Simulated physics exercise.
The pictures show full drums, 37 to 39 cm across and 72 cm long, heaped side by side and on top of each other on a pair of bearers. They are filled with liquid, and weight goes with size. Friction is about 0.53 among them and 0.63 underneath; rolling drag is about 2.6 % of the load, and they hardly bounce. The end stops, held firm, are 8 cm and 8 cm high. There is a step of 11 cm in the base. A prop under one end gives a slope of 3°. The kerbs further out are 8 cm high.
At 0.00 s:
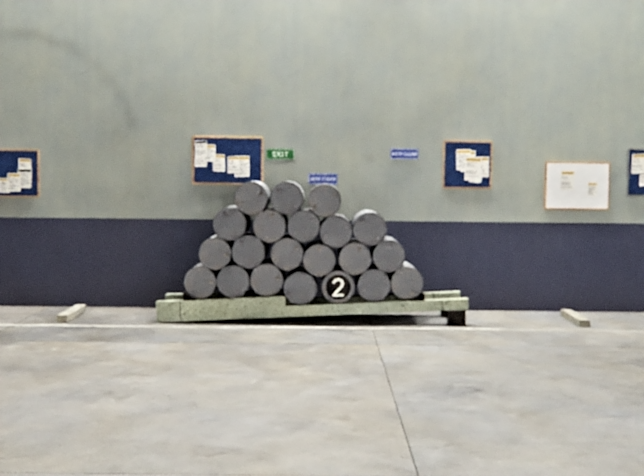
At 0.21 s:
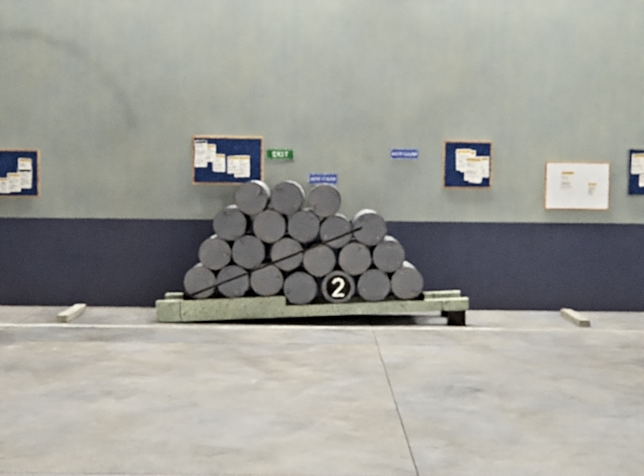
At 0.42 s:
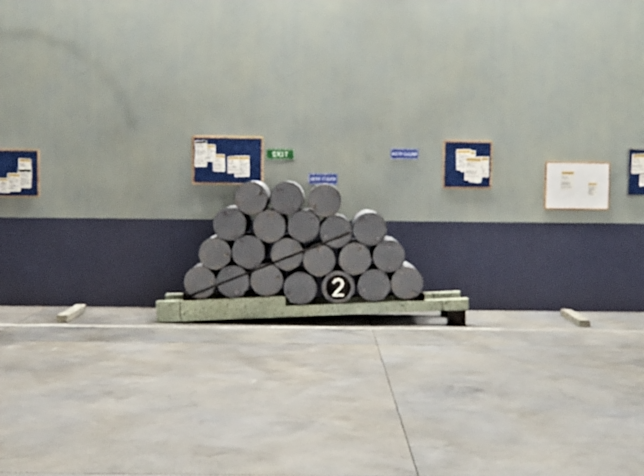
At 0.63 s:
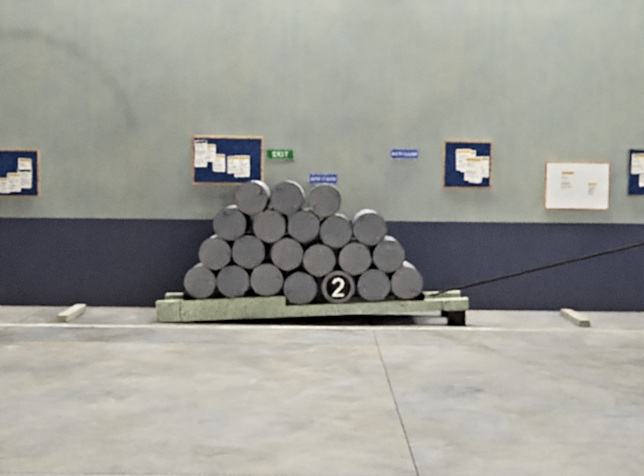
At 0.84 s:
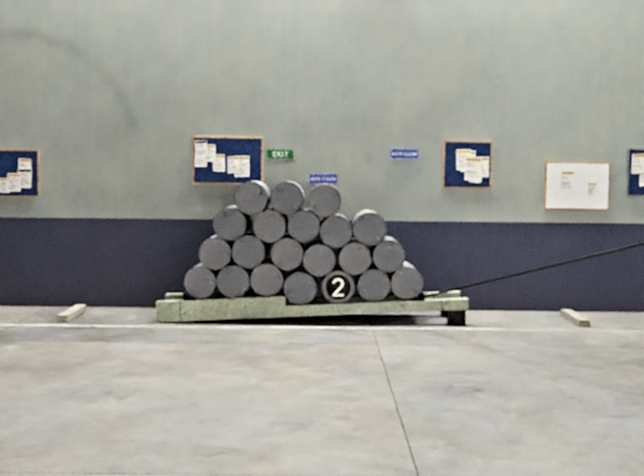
A pile of dark grey drums, one bearing a white number two, sits in stacked rows on pale greenish bearers, seen from the front in a hall with a concrete floor. Behind it, notice boards and small green and blue signs hang on a grey wall with a dark blue lower band. Nothing in the pile moves and the view stays still, while a thin dark pointer appears across the drums, then shows at the right chock instead.
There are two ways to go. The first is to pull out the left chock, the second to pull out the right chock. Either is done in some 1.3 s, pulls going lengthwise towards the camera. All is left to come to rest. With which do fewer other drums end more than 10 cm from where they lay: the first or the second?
The second: 10 against 12.
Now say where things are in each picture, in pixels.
In the first picture, 21 drums, 6 on the base, highest (287, 198); no. 2 (338, 287); left chock (8 cm) (184, 293); right chock (8 cm) (423, 294); right end propped up; kerbs (63, 314) and (584, 319).
In the second picture, nothing has moved, the pointer shows the first choice, the left chock at (184, 293).
In the third picture, nothing has moved, the pointer shows the first choice, the left chock at (184, 293).
In the fourth picture, nothing has moved, the pointer shows the second choice, the right chock at (423, 294).
In the fifth picture, nothing has moved, the pointer shows the second choice, the right chock at (423, 294).
First choice, 2.67 s in, 12 now displaced over 10 cm; the one last seen at (200, 283) 1.1 m left and 27 cm down.
First choice, at rest by 6.9 s, 12 moved over 10 cm; 3 over the left kerb; the one last seen at (200, 283) rolled far off to the left; top of the pile 1.3 m high, from 1.6 m.
Second choice, 2.32 s in, 9 now displaced over 10 cm; the one last seen at (407, 283) 35 cm right.
Second choice, at rest by 5.8 s, 10 moved over 10 cm; not one over the kerbs; the one last seen at (407, 283) 1.7 m right and 29 cm down; top of the pile 1.6 m high, from 1.6 m.
